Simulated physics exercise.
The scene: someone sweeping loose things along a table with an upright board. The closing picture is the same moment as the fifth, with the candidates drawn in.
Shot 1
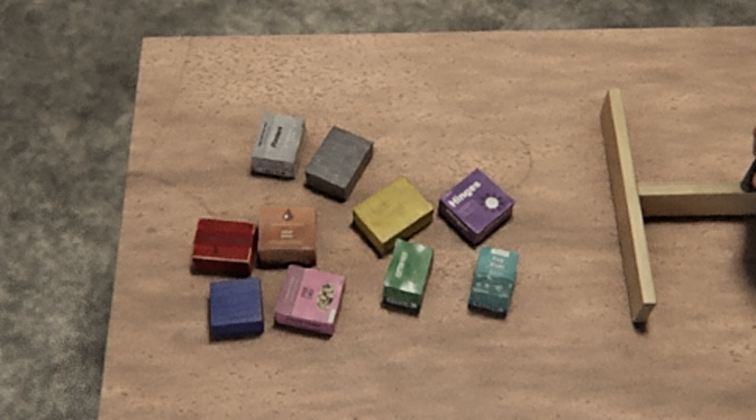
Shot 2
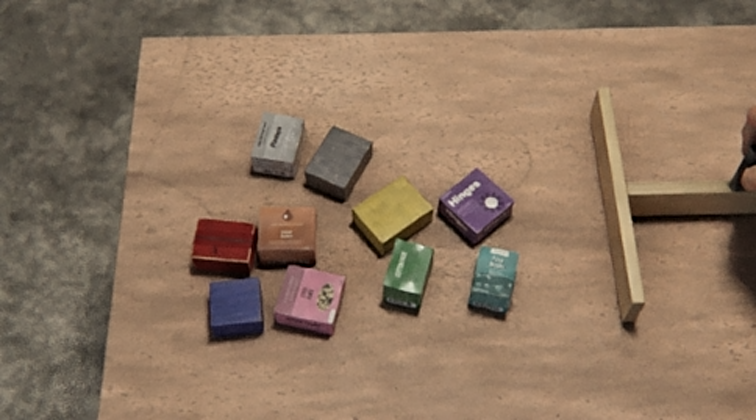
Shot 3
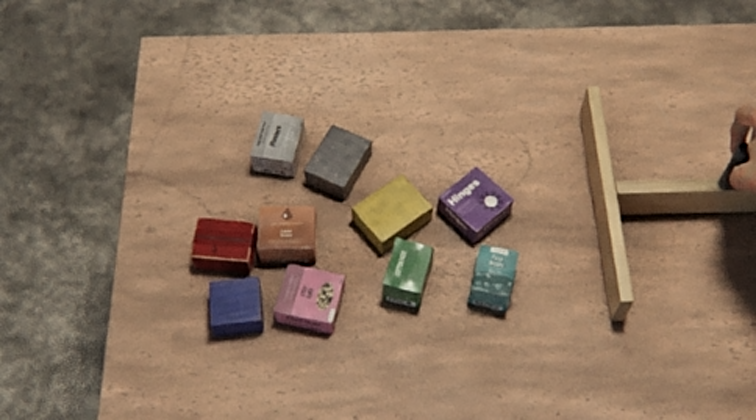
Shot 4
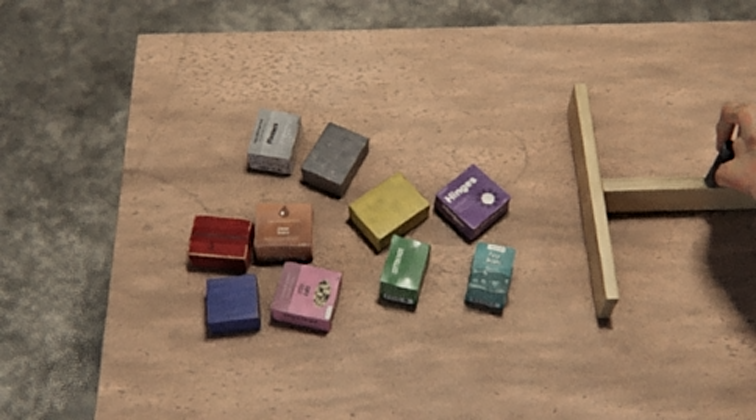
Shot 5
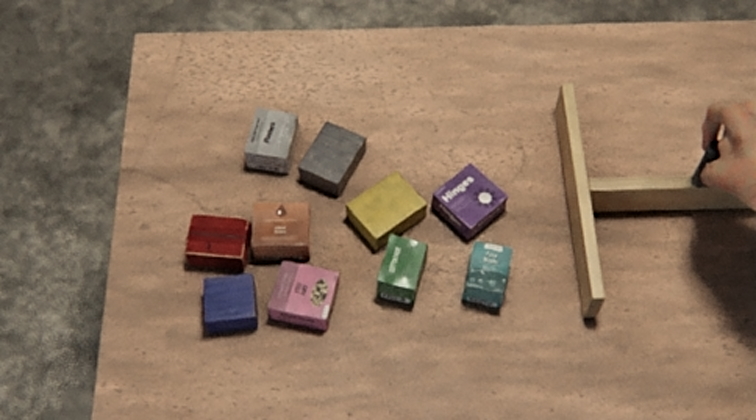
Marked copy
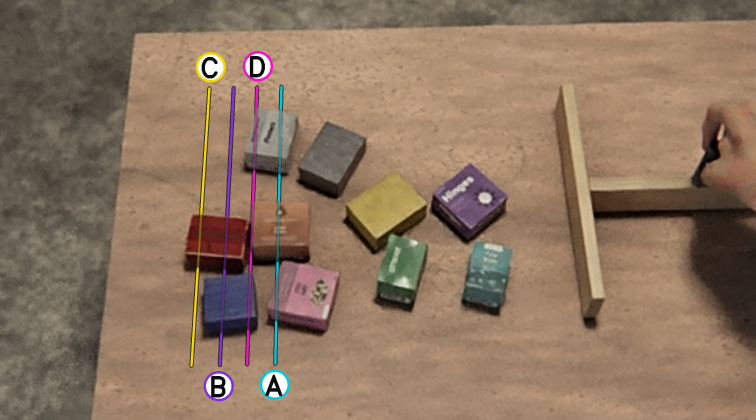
A hand at the right edge slid an upright wooden board a short way left across the table, toward ten small colored boxes and blocks that stayed in their loose cluster, untouched.
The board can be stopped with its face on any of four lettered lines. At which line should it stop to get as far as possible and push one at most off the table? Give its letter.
Line A.
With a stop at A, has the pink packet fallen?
No.
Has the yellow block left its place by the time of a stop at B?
By then, yes.
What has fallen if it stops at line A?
It is the red box.
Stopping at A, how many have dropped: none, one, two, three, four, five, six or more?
By then, one.
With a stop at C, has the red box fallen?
Yes.
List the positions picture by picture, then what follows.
The first frame shows pink packet (311, 299); turquoise box (494, 280); orange box (289, 235).
The second frame shows board (621, 188); grey block (339, 163).
The third frame shows board (610, 187); green box (408, 273).
The fourth frame shows board (596, 185); blue block (233, 304).
The fifth frame shows board (582, 184); yellow block (387, 210); pink packet (305, 295); turquoise box (488, 275).
On the copy, A at (279, 215); B at (227, 216); C at (201, 217); D at (252, 215).
On A. First, board (475, 187); turquoise box (451, 277); purple box (428, 195).
Then, board (366, 189); red box (162, 266); blue block (194, 306).
Finally, board (281, 191); red box over the edge; blue block (109, 332); one fallen.
By contrast, B drops three; C drops three; D drops two.
